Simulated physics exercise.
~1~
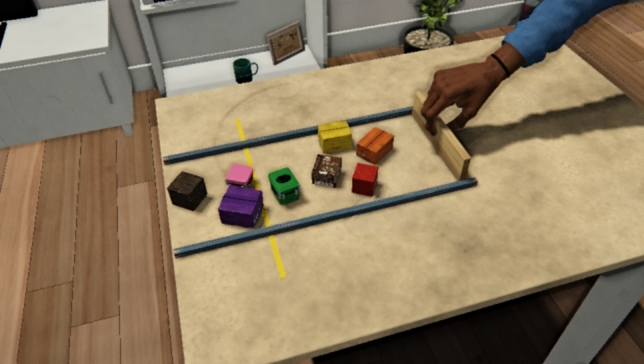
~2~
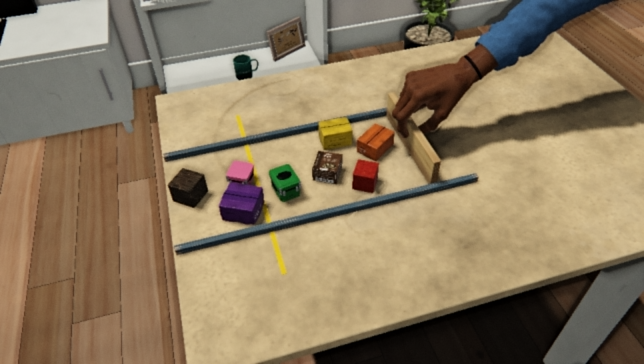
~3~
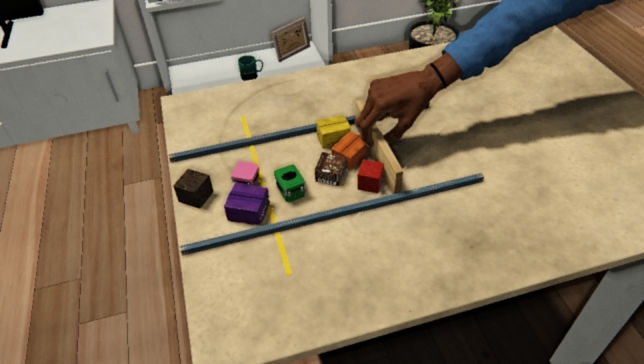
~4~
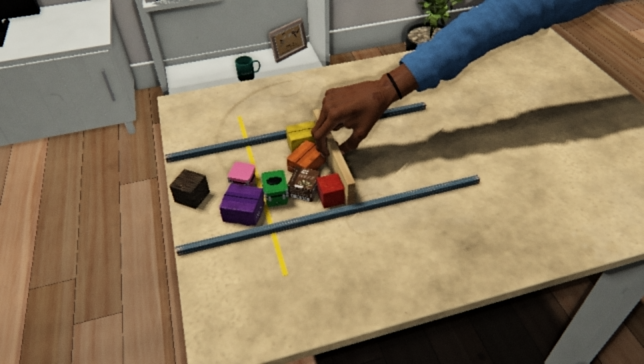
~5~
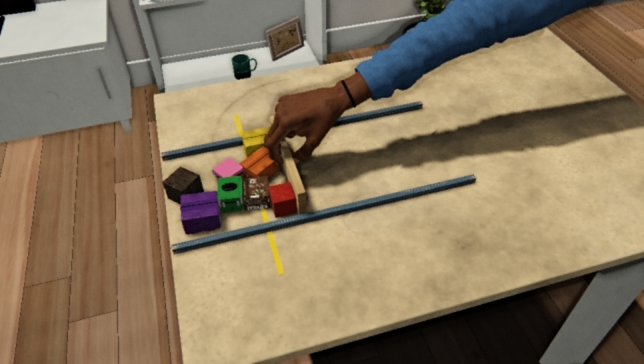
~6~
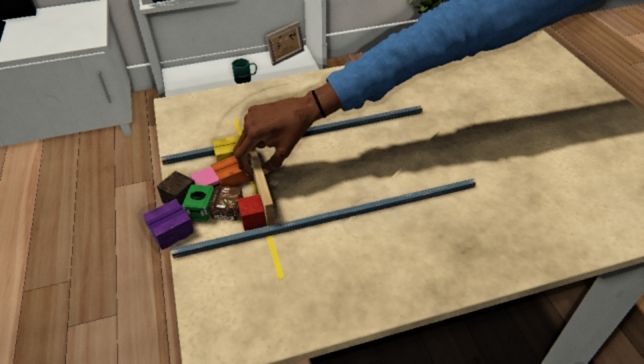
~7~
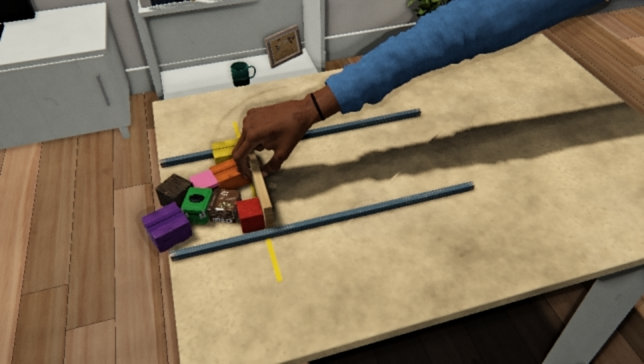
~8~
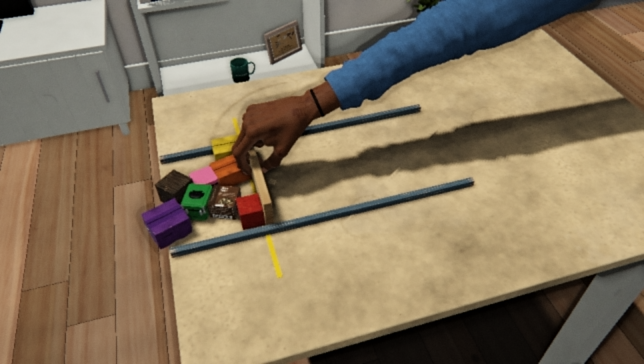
A wooden board, held upright by someone's hand, slid left between two blue rails, gathering the colourful little boxes and blocks and pushing them toward the table's edge. It stopped at the yellow tape, with everything bunched together and still on the table.
